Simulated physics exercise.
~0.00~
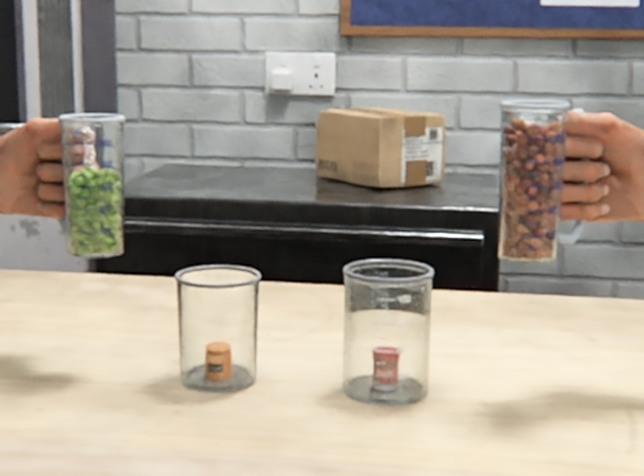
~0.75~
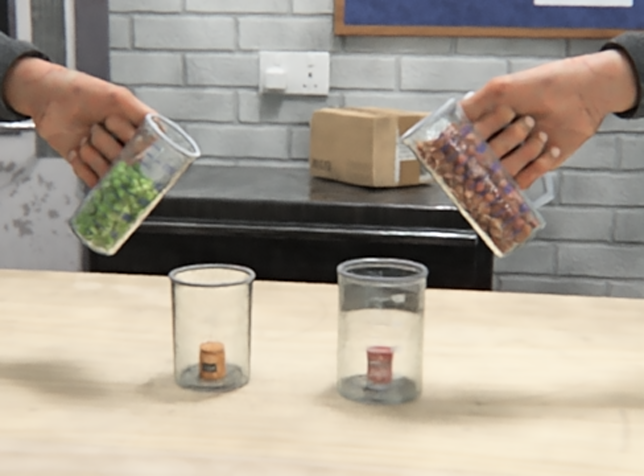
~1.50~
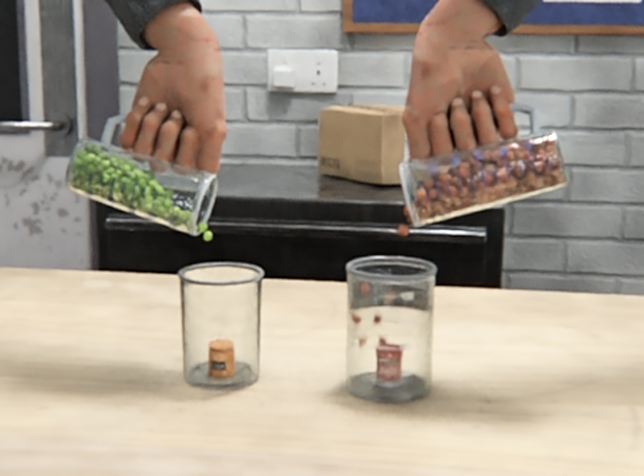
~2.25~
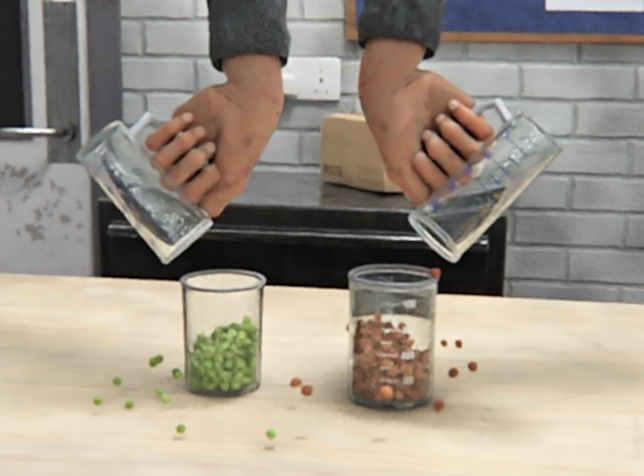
Two hands hold clear cups upright above a pale counter, the left one filled with small green pieces and the right one with reddish-brown pieces. Below them stand two clear containers, each with a little upright object at its centre. The hands swing the cups inward and tilt them until they lie on their sides. A few brown pieces drop into the right container while green ones begin to slip from the left cup. Finally both cups are upended and empty, the left container is about half full, the right about two thirds full, both objects are covered, and stray pieces dot the counter.
